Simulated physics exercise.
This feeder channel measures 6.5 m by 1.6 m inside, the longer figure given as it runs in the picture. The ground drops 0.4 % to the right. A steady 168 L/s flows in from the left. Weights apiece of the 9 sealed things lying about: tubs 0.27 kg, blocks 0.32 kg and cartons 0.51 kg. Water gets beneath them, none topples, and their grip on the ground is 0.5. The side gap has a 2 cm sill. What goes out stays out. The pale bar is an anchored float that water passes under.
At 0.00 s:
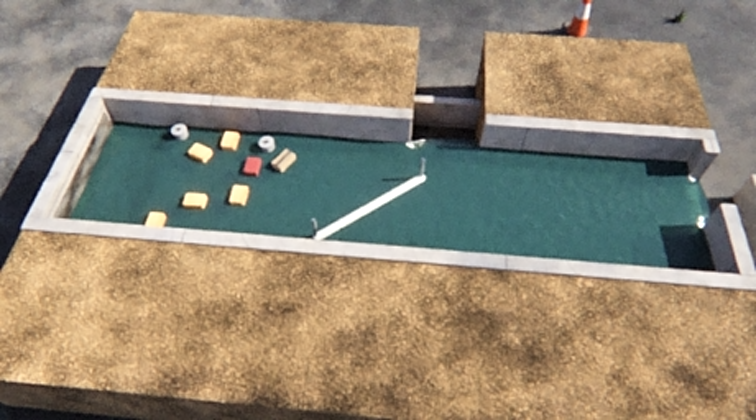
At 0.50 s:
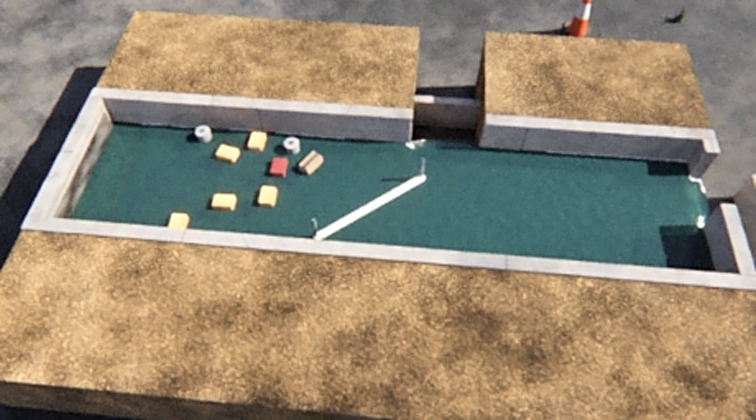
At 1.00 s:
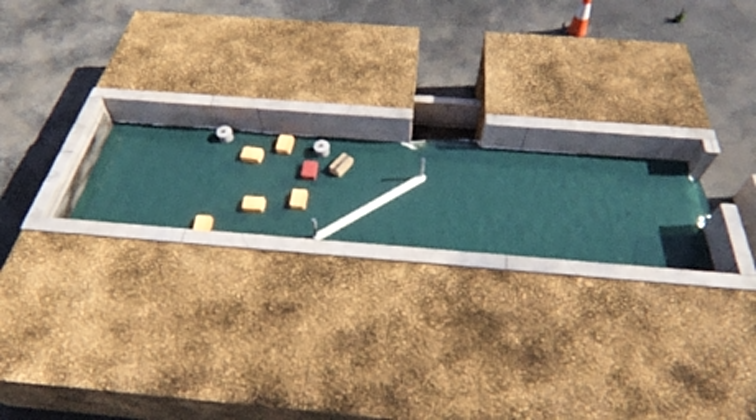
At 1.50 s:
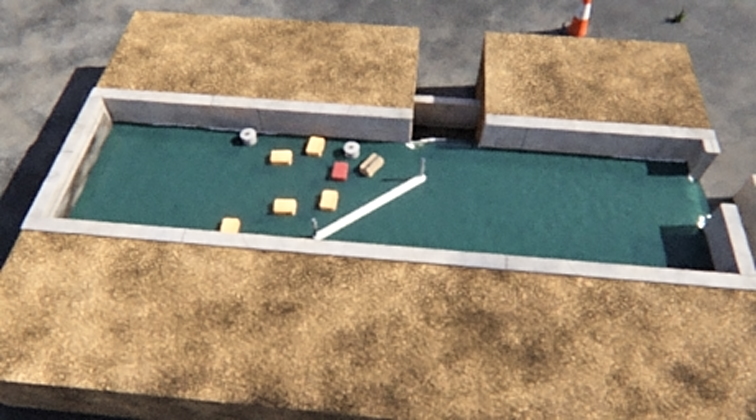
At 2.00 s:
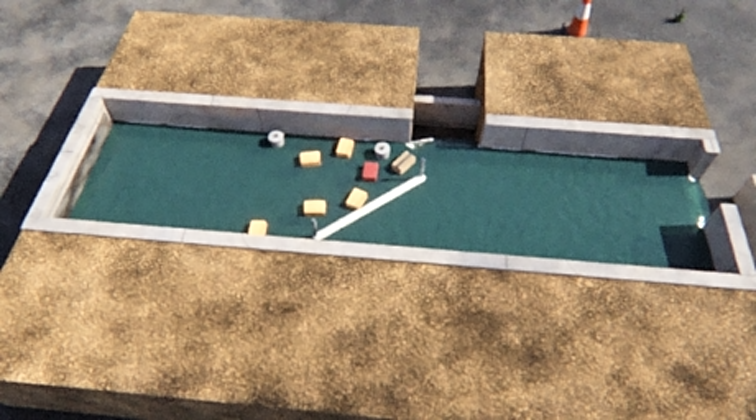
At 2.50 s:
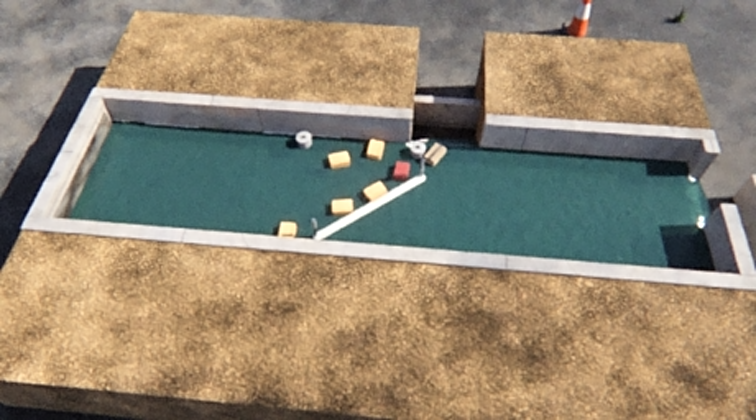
At the start, yellow blocks, a red block, a tan block and two pale round objects float near the left end of a walled channel of green water. They all drift steadily right as a loose group, and by the end several are close beside the slanted white bar near the side gap.
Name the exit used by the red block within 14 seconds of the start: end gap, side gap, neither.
Red block: Side gap.
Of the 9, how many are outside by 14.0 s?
I count 9.
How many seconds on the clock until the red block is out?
At about 4.0 s.
After 3.5 s the red block is near (449, 147), 2.2 m from its start, afloat; 3 of 9 are out; 6 afloat.
After 6.3 s the red block has gone out by the side gap; 8 of 9 are out; 1 afloat.
After 10.0 s the red block has gone out by the side gap; 8 of 9 are out; 1 afloat.
After 14.0 s the red block has gone out by the side gap; 9 of 9 are out; 0 afloat.
